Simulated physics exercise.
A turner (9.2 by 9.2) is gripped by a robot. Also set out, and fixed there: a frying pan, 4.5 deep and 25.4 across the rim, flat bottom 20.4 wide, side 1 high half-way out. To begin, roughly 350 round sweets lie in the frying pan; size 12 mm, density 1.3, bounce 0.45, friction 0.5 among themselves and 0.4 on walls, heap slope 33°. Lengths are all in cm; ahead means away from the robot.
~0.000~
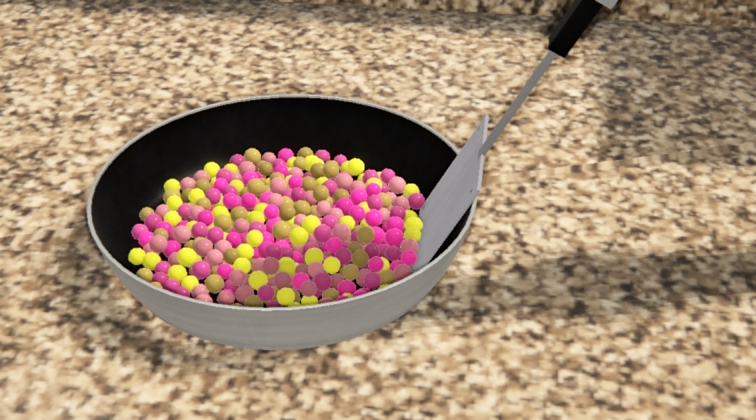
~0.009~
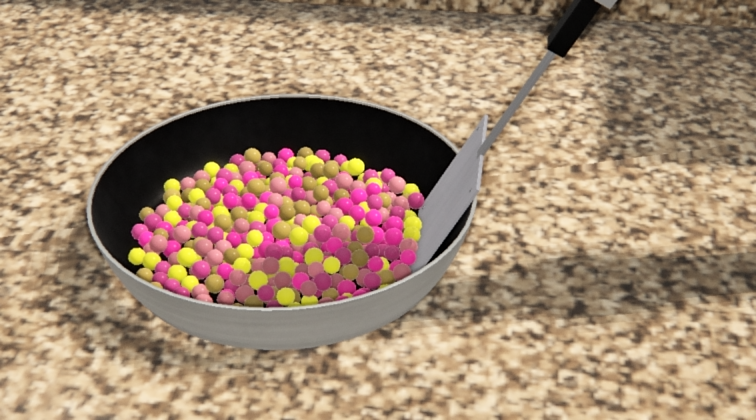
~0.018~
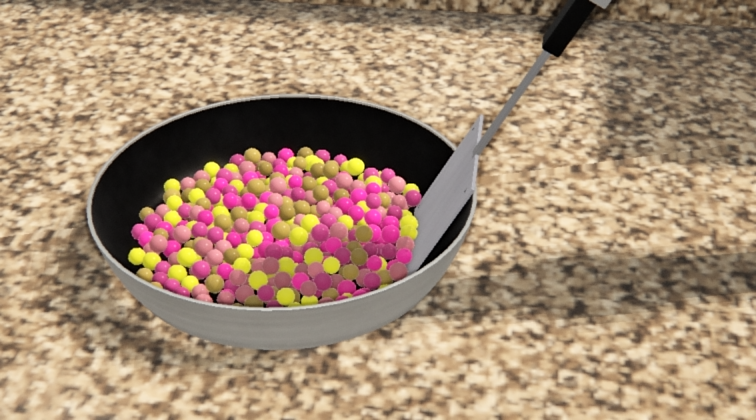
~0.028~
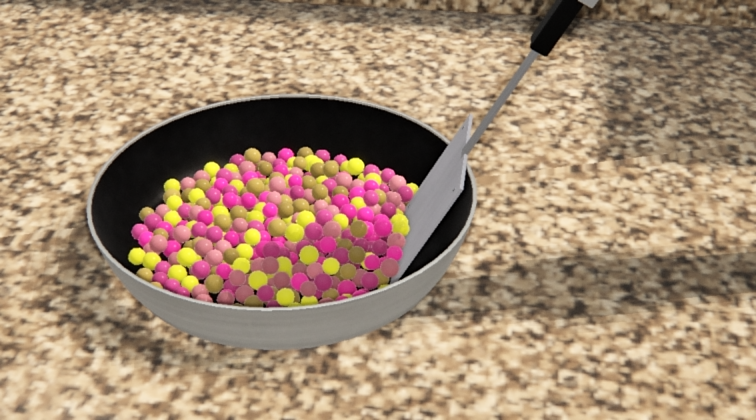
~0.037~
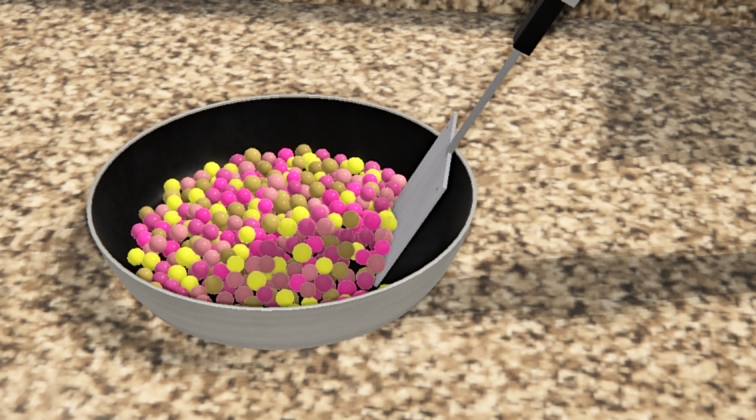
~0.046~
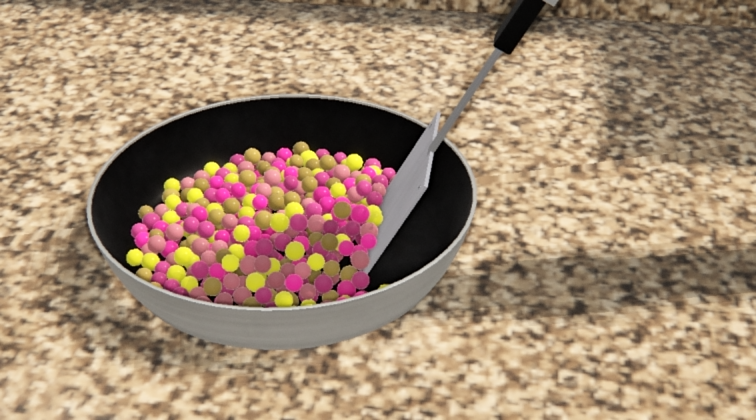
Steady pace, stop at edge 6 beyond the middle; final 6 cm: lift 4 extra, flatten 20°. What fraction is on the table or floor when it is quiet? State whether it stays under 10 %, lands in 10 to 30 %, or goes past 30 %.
It lands in 10 to 30 %.
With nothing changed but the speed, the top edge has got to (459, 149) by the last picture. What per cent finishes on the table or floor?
My guess is around 0 percent.
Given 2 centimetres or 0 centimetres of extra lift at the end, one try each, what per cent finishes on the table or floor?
Result, in order: Approx. 10 % and 5 %.
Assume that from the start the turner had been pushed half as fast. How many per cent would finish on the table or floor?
It would be roughly 0 percent.
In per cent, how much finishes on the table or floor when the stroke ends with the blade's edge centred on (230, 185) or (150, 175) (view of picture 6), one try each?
10 % and 25 %.
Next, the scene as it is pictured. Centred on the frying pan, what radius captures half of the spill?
Looks like roughly 46 centimetres to me.
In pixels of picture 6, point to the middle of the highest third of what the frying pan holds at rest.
The middle lies somewhere around (166, 206).
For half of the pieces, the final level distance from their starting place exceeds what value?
Around 4 cm, measured level.
After 0.08 s, sloping 62°, highest piece 6 above the table; 352 in the frying pan.
After 0.10 s, sloping 56°, highest piece 7 above the table; 352 in the frying pan.
After 0.32 s, sloping 42°, highest piece 5 above the table; 295 in the frying pan, 57 on the table or floor.
After 1.37 s, sloping 42°, highest piece 4 above the table; 295 in the frying pan, 57 on the table or floor.
At rest, 295 in the frying pan, 57 on the table or floor. That is 16 % on the table or floor.
